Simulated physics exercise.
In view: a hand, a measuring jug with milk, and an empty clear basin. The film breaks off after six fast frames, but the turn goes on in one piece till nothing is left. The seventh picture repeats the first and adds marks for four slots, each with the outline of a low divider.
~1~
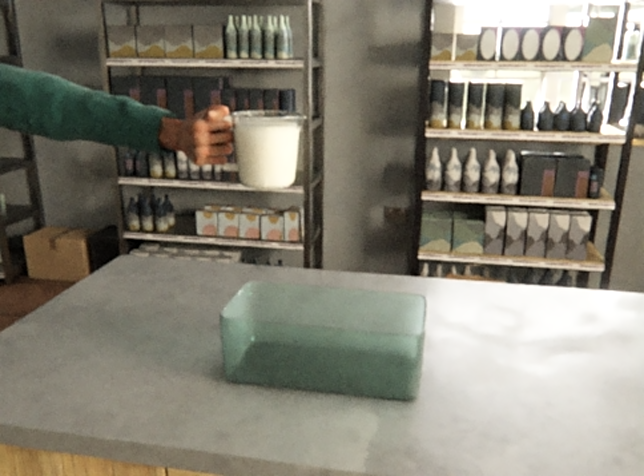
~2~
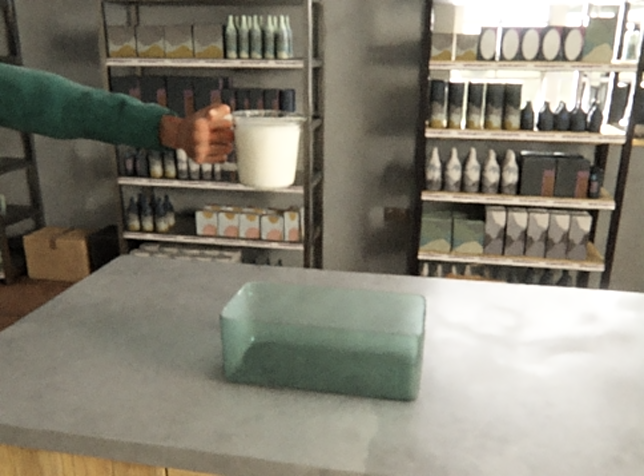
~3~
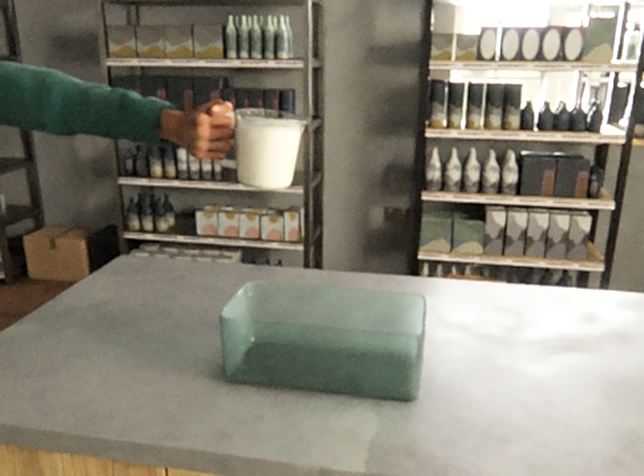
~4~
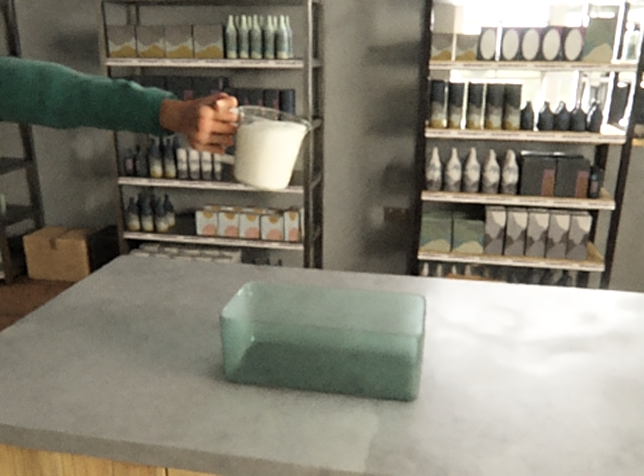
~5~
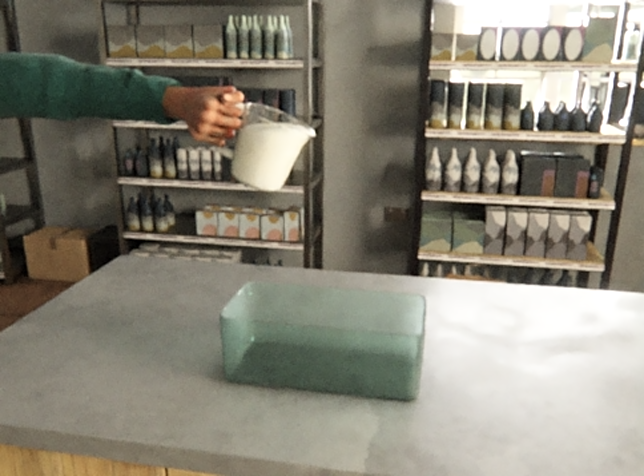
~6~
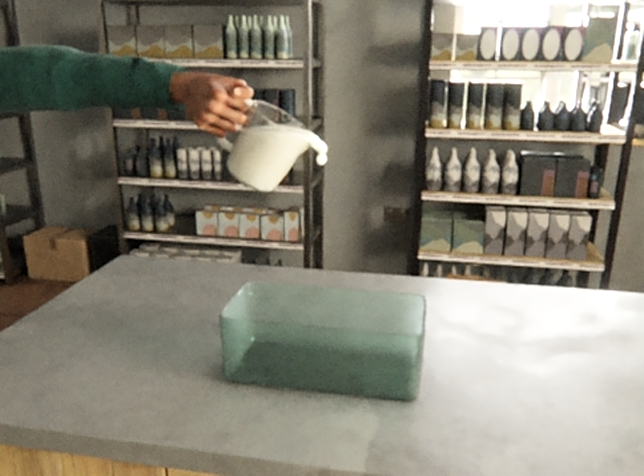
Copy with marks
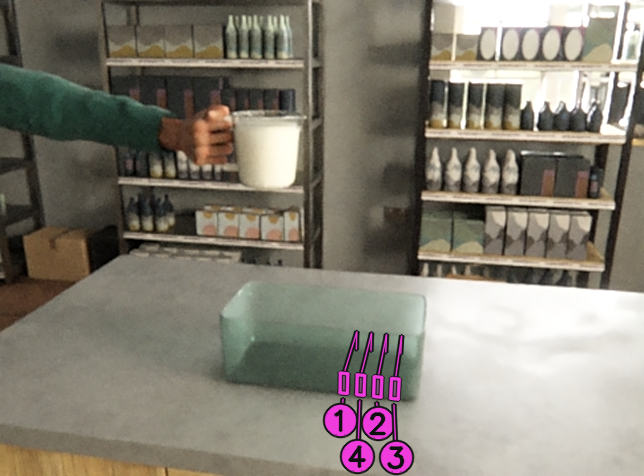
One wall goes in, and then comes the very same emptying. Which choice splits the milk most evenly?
4 beats the others.
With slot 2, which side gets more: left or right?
The left one.
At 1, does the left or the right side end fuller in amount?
The right one.
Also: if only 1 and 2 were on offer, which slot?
That would be 1.
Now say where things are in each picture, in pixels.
Upright, lip at (304, 118); basin from (226, 378) to (419, 399); nothing has left yet, in the first frame.
Upright, lip at (305, 119); nothing has left yet, in the second frame.
Tipped about 6°, lip at (307, 122); nothing has left yet, in the third frame.
Tipped about 12°, lip at (310, 127); nothing has left yet, in the fourth frame.
Tipped about 22°, lip at (313, 135); nothing has left yet, in the fifth frame.
Tipped about 32°, lip at (315, 144); milk is over the lip, down to (320, 162), in the sixth frame.
In magenta, 1 at (343, 398); 2 at (376, 402); 3 at (393, 404); 4 at (359, 400).
With 1, about 23 % ends left of the wall and 74 % right of it; 4 % is lost outside.
With 2, about 85 % ends left of the wall and 10 % right of it; 5 % is lost outside.
With 3, about 85 % ends left of the wall and 9 % right of it; 5 % is lost outside.
With 4, about 48 % ends left of the wall and 49 % right of it; 3 % is lost outside.
